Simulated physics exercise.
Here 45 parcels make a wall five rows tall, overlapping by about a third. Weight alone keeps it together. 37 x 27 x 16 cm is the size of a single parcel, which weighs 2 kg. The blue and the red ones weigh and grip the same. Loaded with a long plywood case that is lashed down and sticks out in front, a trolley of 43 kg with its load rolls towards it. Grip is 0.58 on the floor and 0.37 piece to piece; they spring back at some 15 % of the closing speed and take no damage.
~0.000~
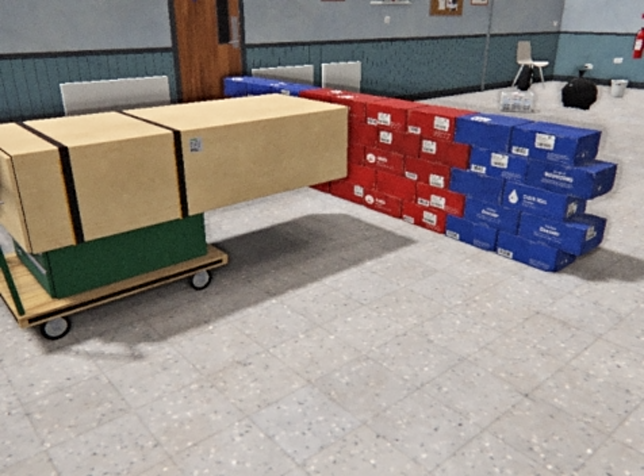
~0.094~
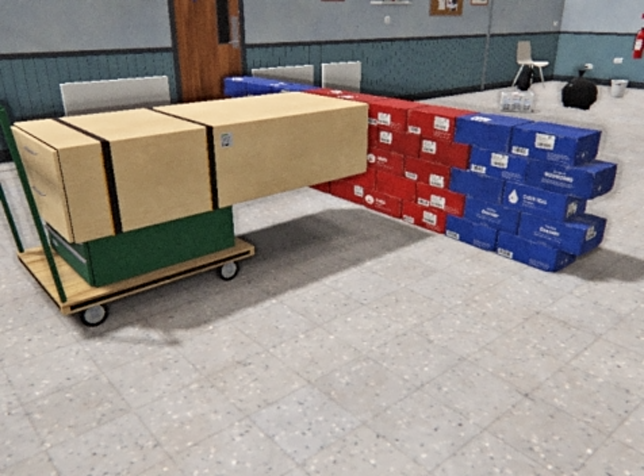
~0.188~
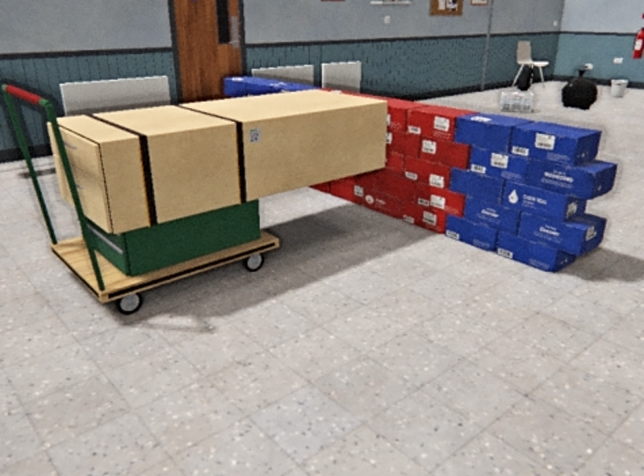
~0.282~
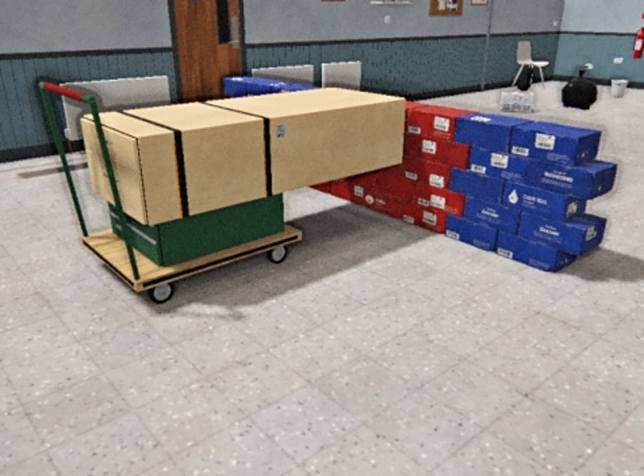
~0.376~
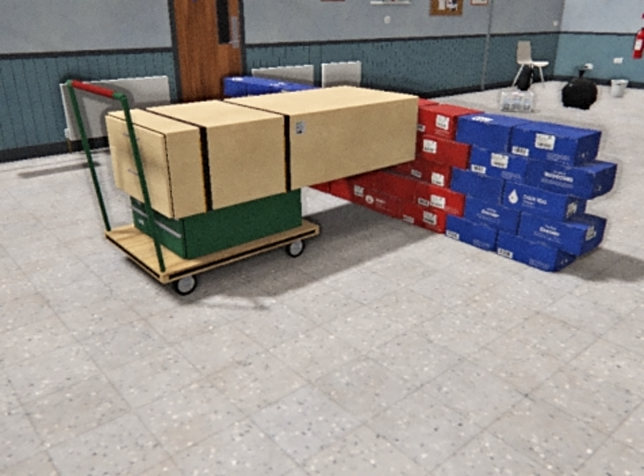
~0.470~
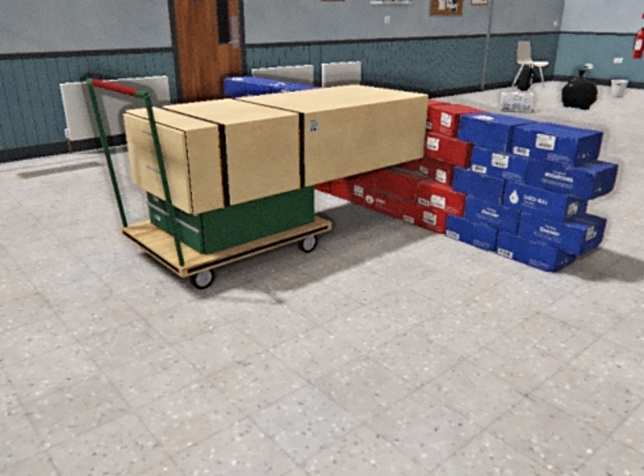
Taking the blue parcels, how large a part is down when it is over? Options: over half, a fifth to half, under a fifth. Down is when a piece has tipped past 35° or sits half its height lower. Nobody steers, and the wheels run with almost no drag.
Down: Under a fifth.
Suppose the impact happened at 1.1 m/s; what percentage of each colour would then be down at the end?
You'd end up with blue at 0 per cent down and red at 60 per cent.
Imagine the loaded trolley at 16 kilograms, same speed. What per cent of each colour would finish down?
In that case blue comes to 0 and red to 0 percent.
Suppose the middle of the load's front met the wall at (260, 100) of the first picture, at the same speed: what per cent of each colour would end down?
Down at the end: Blue 40 percent, red 0 percent.
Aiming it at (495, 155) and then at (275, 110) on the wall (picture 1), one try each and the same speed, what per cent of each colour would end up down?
For blue it's 20 then 30 per cent, for red 20 then 20 per cent.
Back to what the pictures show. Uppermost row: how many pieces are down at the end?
5.
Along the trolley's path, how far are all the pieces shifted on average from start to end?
It comes out to something like 25 centimetres.
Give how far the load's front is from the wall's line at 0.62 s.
Roughly 30 cm.
After 0.62 s, load 31 cm past the wall's line, still rolling; none of the 25 blue parcels down (0 of 45 in all colours); top blue parcel leaning 12°; top red parcel leaning 11°.
After 0.88 s, load 53 cm past the wall's line, still rolling; none of the 25 blue parcels down (12 of 45 in all colours); top blue parcel leaning 30°; top red parcel leaning 54°, 9 cm lower.
After 1.40 s, load 92 cm past the wall's line, still rolling; 1 of the 25 blue parcels down (13 of 45 in all colours); top blue parcel leaning 72°, 50 cm lower; top red parcel upside down.
At rest (2.8 s), load 97 cm past the wall's line, stopped; 1 of the 25 blue parcels down (13 of 45 in all colours); top blue parcel on its side; top red parcel upside down. That is 4 per cent. As the last picture would show them, middles, top blue parcel near (588, 206), top red parcel near (382, 150).
